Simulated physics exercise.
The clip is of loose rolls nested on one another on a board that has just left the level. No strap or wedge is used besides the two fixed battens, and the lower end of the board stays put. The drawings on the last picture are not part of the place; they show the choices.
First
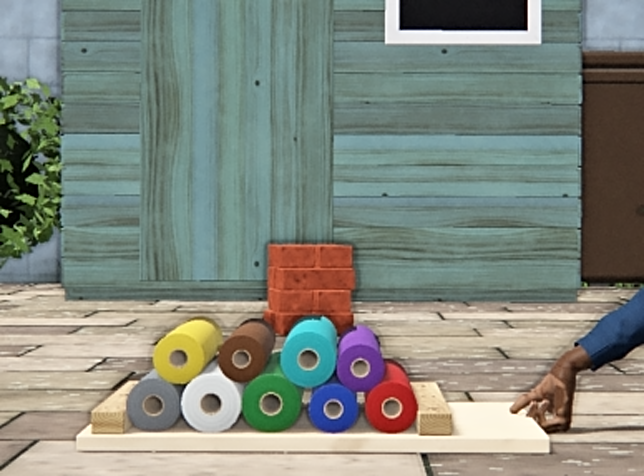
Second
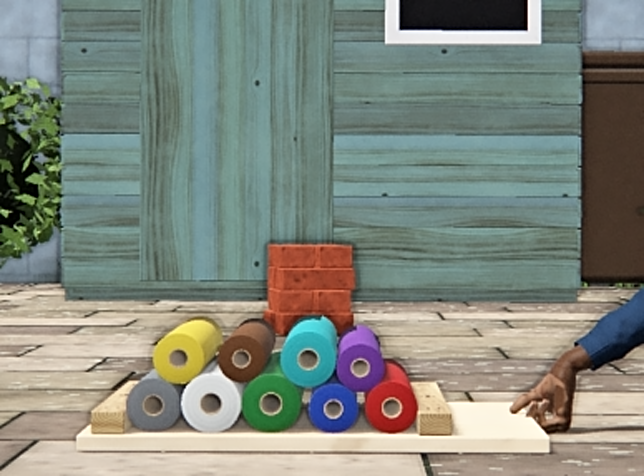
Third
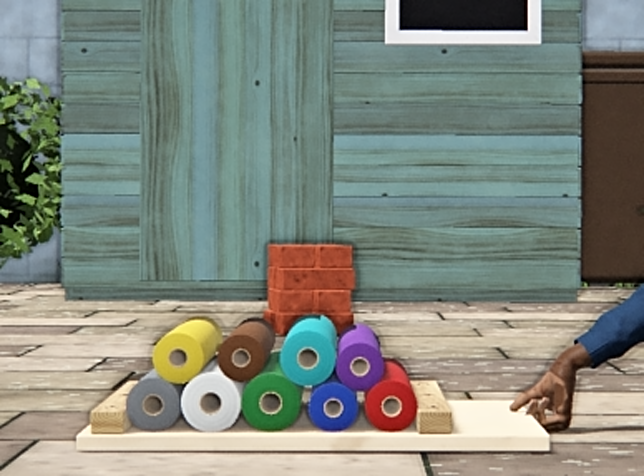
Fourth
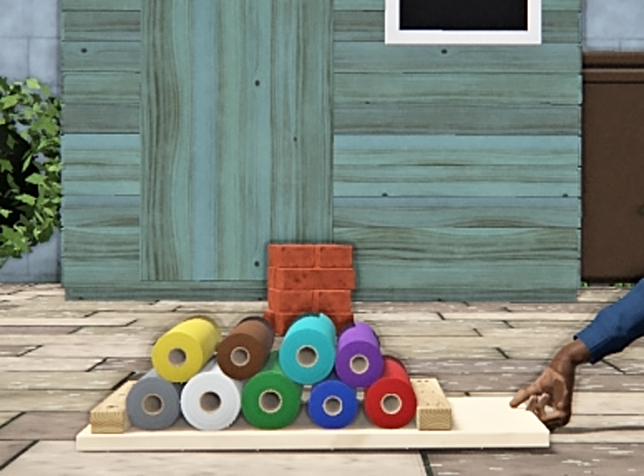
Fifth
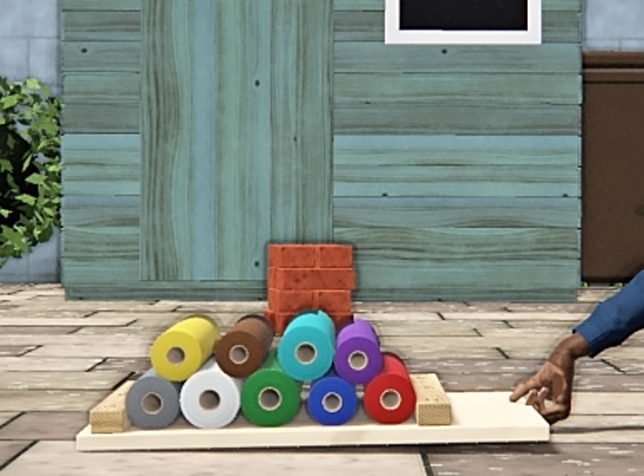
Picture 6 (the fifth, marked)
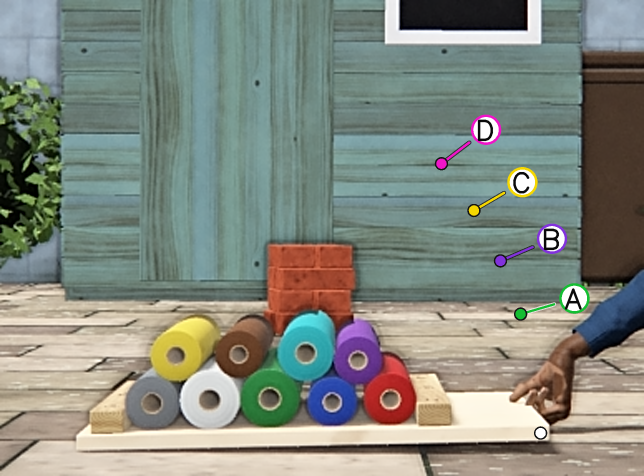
A wooden board stacked with nine colourful rolls barely moved as a hand at its right end lifted that side very slightly, while the rolls stayed nested together in front of some red bricks.
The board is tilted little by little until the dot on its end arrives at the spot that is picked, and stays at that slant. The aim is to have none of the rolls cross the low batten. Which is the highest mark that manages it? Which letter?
B is the limit.
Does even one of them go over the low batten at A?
No, at A.
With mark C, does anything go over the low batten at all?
Yes, at C.
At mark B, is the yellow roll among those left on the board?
The yellow roll: Yes.
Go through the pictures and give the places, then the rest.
Board (315, 414); grey roll (153, 405); white roll (211, 404), in the first picture.
White roll (211, 404); green roll (271, 404), in the second picture.
Board (315, 413); red roll (391, 406); purple roll (360, 367), in the third picture.
Board (315, 411); grey roll (153, 404); white roll (210, 402), in the fourth picture.
Board (315, 408); grey roll (152, 403); white roll (210, 400), in the fifth picture.
On the marked copy, A at (521, 314); B at (500, 261); C at (474, 210); D at (441, 164); the white dot at (540, 433).
Taking B. A third of the way, board at 15°.
Two thirds of the way, board at 23°.
When it is over, board at 23°, none over the low batten.
As for the rest, A none over the low batten; C one over the low batten (yellow); D four over the low batten (purple, yellow, turquoise, brown).
